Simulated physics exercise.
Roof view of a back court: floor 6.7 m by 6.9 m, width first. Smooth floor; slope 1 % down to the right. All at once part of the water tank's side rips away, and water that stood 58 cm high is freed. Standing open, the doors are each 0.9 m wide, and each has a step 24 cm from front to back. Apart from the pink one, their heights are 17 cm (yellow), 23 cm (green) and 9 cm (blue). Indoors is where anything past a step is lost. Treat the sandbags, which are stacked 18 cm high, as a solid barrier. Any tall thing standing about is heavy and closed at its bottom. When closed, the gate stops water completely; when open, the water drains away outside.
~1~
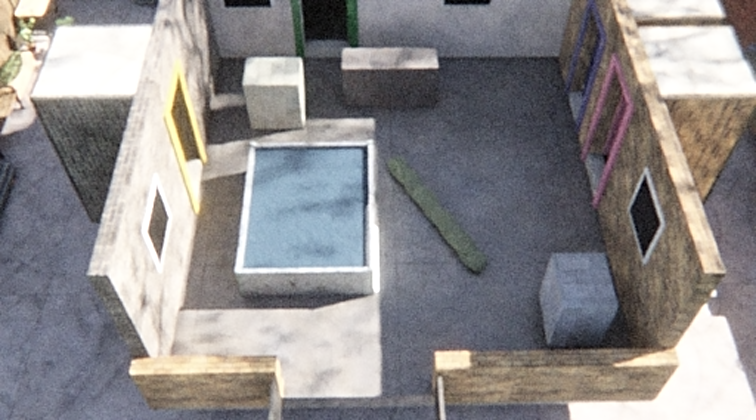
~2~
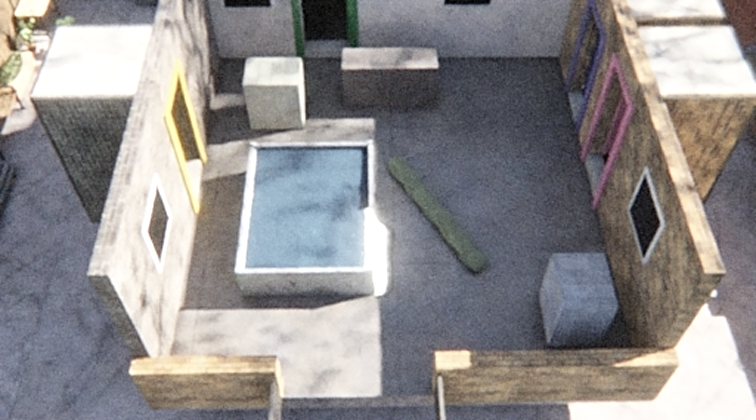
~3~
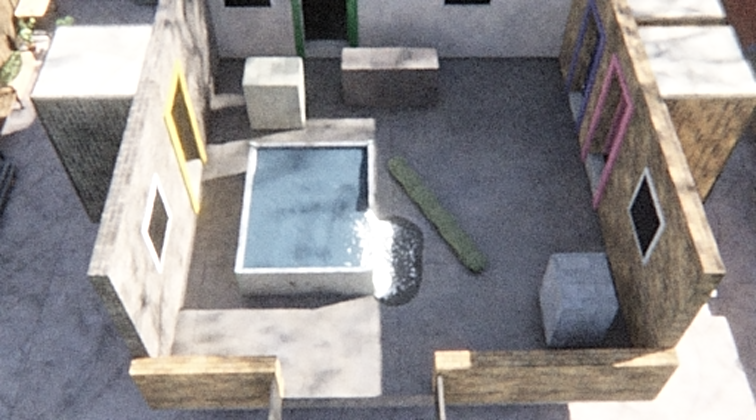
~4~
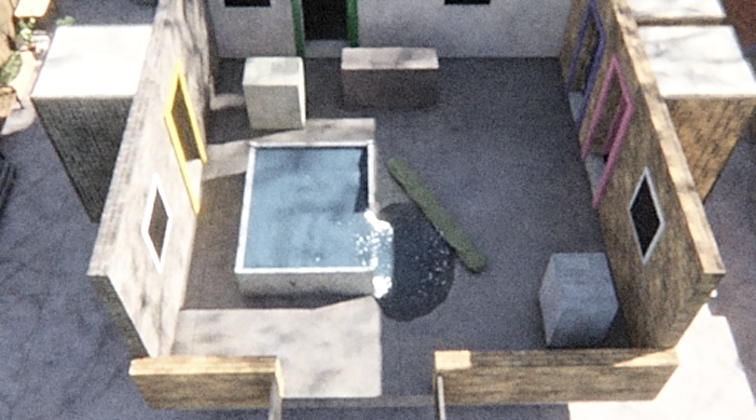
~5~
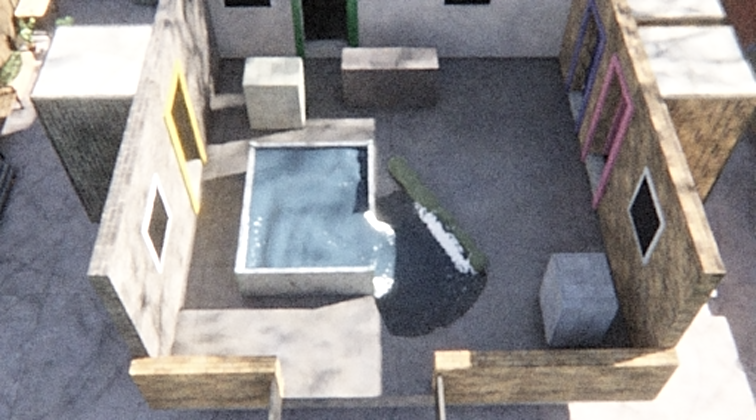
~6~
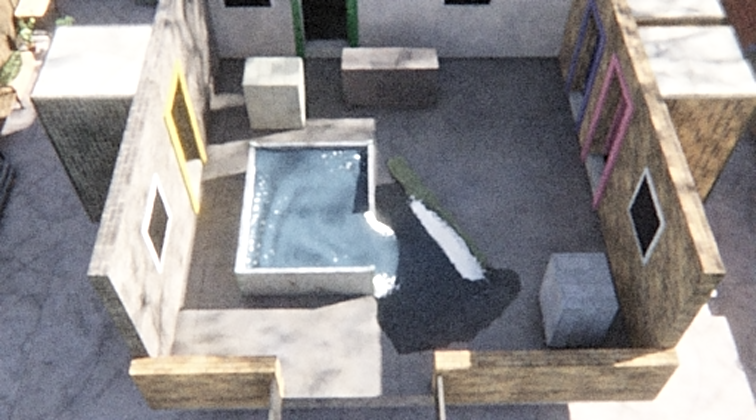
Water in a raised tank lies still in a walled court until part of the tank's right side gives way near the front corner. It pours out glittering, spreads a dark patch rightward across the grey floor, and foams white along the slanting green barrier as the tank's surface churns and the patch widens.
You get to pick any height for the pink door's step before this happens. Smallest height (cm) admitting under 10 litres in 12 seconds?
Roughly 7 cm.
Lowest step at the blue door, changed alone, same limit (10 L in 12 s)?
Roughly 10.5 cm at the blue door.
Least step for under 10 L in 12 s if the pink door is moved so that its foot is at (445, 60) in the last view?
10.5 cm.
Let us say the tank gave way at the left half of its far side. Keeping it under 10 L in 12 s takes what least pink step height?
Then roughly 9.0 cm.
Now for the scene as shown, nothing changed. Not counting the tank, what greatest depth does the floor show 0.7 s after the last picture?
Around 38 centimetres.
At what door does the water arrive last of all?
Door: Yellow.
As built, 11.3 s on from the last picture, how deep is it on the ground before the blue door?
It stands about 11.5 centimetres deep.
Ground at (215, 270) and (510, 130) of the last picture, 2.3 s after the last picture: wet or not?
Note: Point one not yet reached; point two not yet reached.
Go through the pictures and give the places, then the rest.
The water tank at (309, 206) is whole and still, 58 cm deep; the pink door at (604, 142) is dry, in the first picture.
The gap is at (370, 250), the front 0.3 m out at (389, 251); the back of the water tank holds 58 cm, in the second picture.
The front is at (418, 244), 0.8 m from the gap at (370, 252); 1.0 m2 of floor is wet, 58 cm left at the back, in the third picture.
Water pours out at (370, 252) and has run 1.3 m, to (450, 263); about 8 cm deep outside, 58 cm at the back, in the fourth picture.
The gap is at (370, 252), the front 1.7 m out at (482, 278); the back of the water tank holds 56 cm, in the fifth picture.
The front is at (514, 288), 2.2 m from the gap at (370, 252); 3.4 m2 of floor is wet, 50 cm left at the back; the pink door at (604, 142), 4.1 m from the gap, is still 2.5 m from the nearest water, in the sixth picture.
Then, 0.7 s after the last picture water covers 20 % of the floor, deepest (38 cm) near (448, 244); it has not reached the pink door.
Then, 2.3 s after the last picture water covers 35 % of the floor, deepest (35 cm) near (625, 377); 10 cm at the pink door, 0 litres in over its 25 cm step.
Then, 11.3 s after the last picture water covers 95 % of the floor, deepest (14 cm) near (579, 144); 6 cm at the pink door, 0 litres in over its 25 cm step.
At the pink door as built, the water peaked near 11 cm, 4.7 s after the last picture.
With a step of 6 cm, 21 litres would have come in within the 12 s; with 8.5 cm, 3 litres. So under 10 litres takes about 7 cm.
